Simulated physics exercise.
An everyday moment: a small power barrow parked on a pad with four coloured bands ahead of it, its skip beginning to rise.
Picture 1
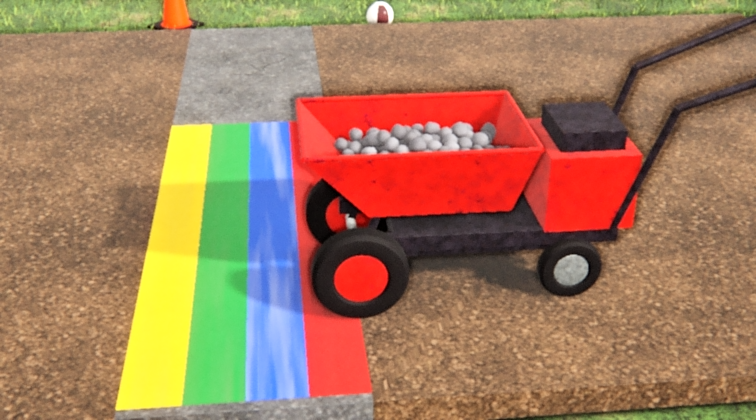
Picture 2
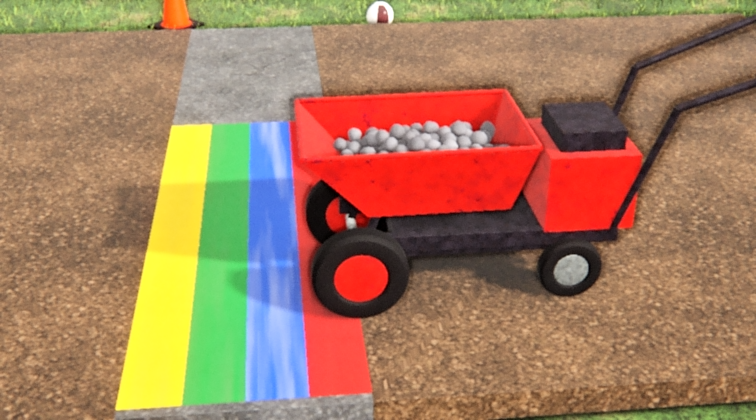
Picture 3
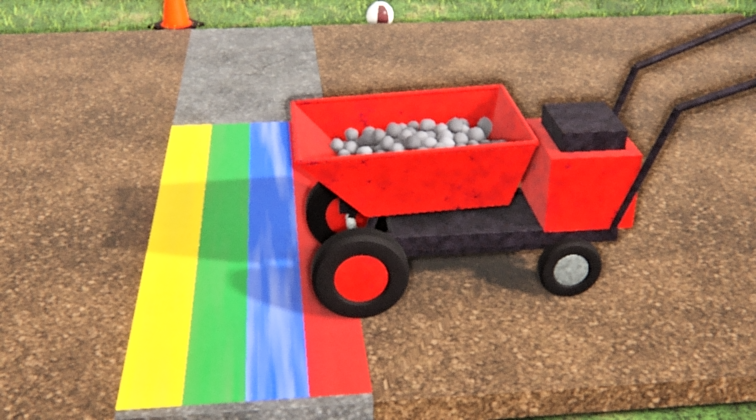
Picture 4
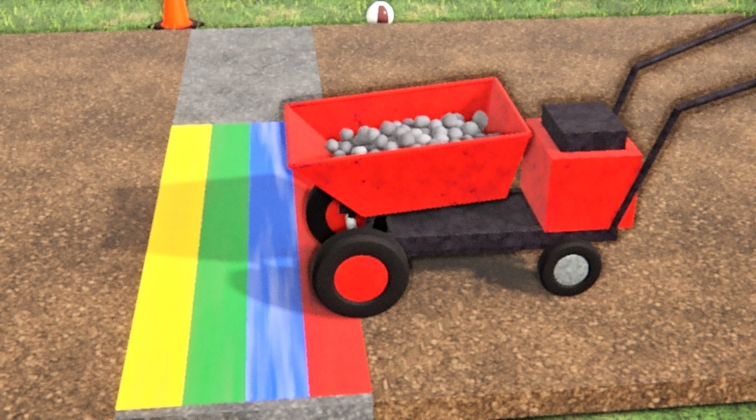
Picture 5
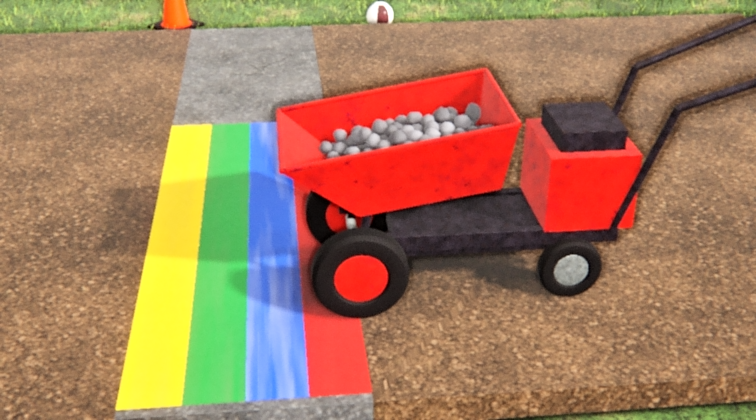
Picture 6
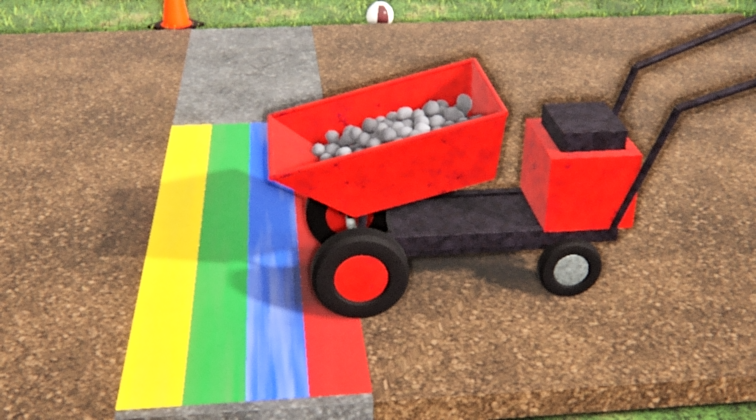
A red power barrow with black wheels and handles stands on brown, gritty ground edged by grass, seen from the side and slightly above. Its skip holds round grey cobbles, with yellow, green, blue and red bands running left to right by its front wheels, and an orange cone behind. The skip starts level, then its right end slowly rises as its left lip dips slightly leftward, while the barrow and camera stay still.
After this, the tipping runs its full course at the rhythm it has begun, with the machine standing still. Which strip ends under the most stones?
Most covered: The yellow band.
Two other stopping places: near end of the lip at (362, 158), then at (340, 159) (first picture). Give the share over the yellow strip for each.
First some 30, then 30 per cent.
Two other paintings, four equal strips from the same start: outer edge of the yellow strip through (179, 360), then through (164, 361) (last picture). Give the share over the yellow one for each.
In turn 20 and 30 in a hundred.
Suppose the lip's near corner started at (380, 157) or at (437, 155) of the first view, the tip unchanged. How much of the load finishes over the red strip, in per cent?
The first gives 0 %, the second 20 %.
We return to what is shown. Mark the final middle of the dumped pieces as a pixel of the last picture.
Roughly at (153, 283).
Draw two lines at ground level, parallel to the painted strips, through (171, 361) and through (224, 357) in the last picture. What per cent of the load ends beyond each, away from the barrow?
About 60 and 90 per cent.
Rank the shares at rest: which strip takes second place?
It is the green strip.
Shortly afterwards, skip tipped steeply; the whole lot in the skip.
Next, skip tipped right over; near half in the skip; a little over the green strip; near a third over the yellow strip; only a few off the paint.
Some moments later, skip tipped right over; a little in the skip; a little over the green strip; near a third over the yellow strip; near a third off the paint.
In the end, skip tipped right over; a little in the skip; none at all over the red strip; none at all over the blue strip; a little over the green strip; near a third over the yellow strip; near a third off the paint.
